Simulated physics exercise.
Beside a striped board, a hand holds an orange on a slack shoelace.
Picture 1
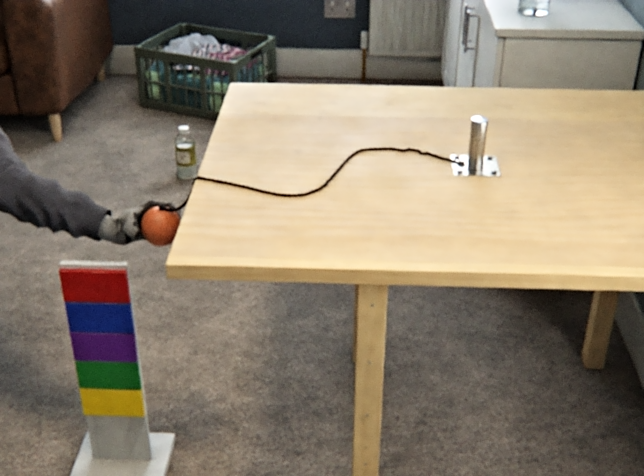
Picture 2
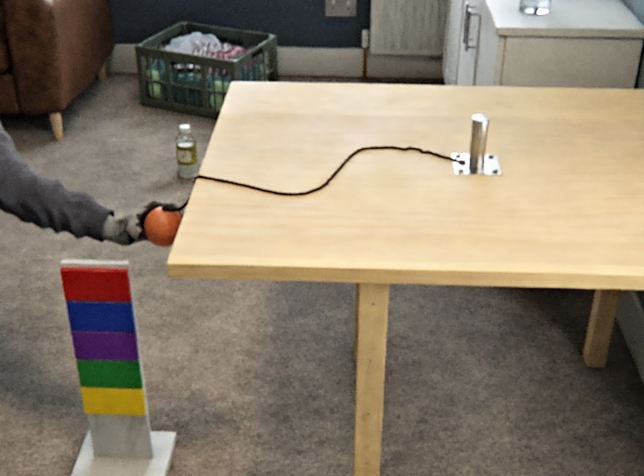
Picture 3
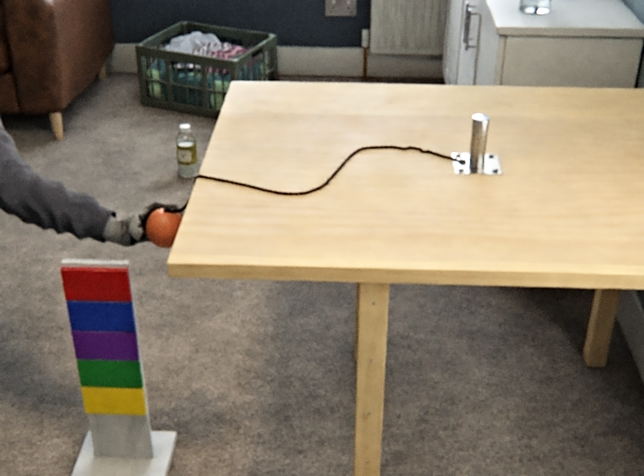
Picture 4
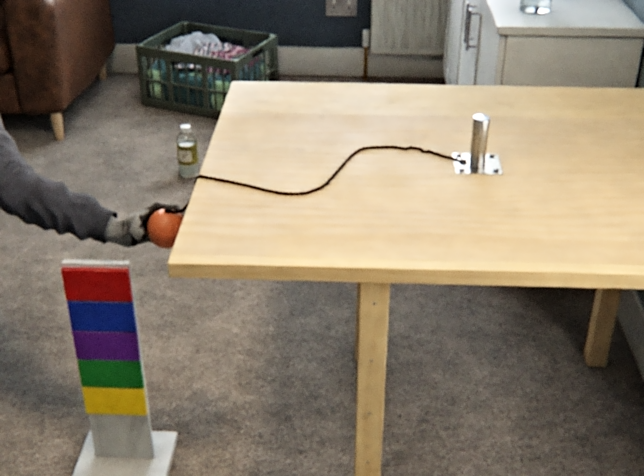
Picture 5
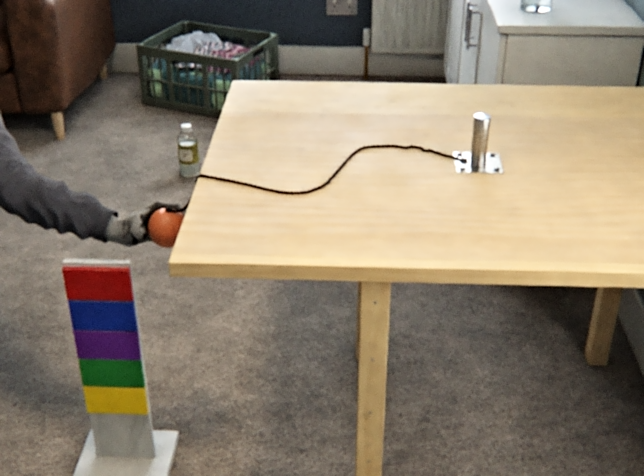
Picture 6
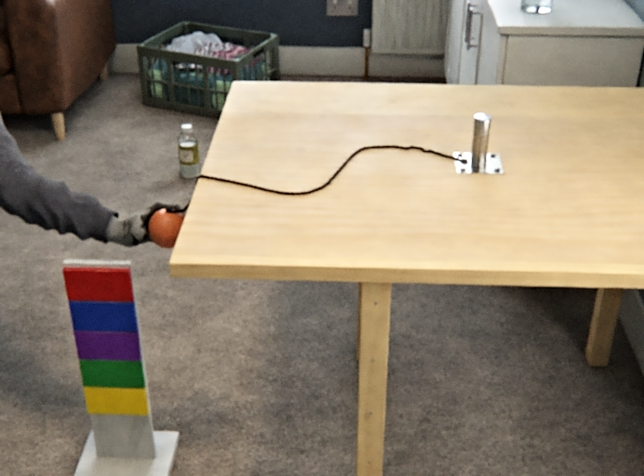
A gloved hand held an orange ball at the left edge of a wooden table, beside a striped board, with a slack dark cord running to a metal post, and almost nothing moved.
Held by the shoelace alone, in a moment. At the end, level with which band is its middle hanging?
Level with blue.
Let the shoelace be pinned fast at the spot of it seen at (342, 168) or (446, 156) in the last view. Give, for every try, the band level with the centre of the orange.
Red, then blue.
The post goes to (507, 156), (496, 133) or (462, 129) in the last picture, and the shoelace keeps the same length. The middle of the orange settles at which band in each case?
Result 1: Red. Result 2: Red. Result 3: Blue.
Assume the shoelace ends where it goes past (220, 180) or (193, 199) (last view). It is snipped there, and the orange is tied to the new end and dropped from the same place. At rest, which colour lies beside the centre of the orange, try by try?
First try: Above them all; second try: Red.
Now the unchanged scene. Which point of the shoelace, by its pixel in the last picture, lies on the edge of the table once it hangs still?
Roughly (279, 193).
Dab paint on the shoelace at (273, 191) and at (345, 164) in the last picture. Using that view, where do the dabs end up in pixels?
(205, 168) and (304, 160), roughly.
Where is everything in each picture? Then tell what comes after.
Orange (161, 226); red (94, 288); blue (99, 318); purple (104, 348); green (108, 377); yellow (112, 404), in the first picture.
Orange (164, 227); shoelace through (433, 154) (370, 148) (336, 173) (283, 194) (219, 180), in the second picture.
Orange (166, 228), in the third picture.
Orange (167, 228); shoelace through (434, 153) (370, 148) (337, 172) (284, 194) (219, 180), in the fourth picture.
Orange (168, 228), in the fifth picture.
Orange (168, 228); shoelace through (435, 153) (372, 147) (338, 172) (285, 193) (221, 180), in the sixth picture.
Soon after, orange near (187, 306); level with blue.
Then, orange near (240, 291); level with blue.
Further on, orange near (213, 303); level with blue.
At rest, orange near (210, 299); level with blue. The blue one.
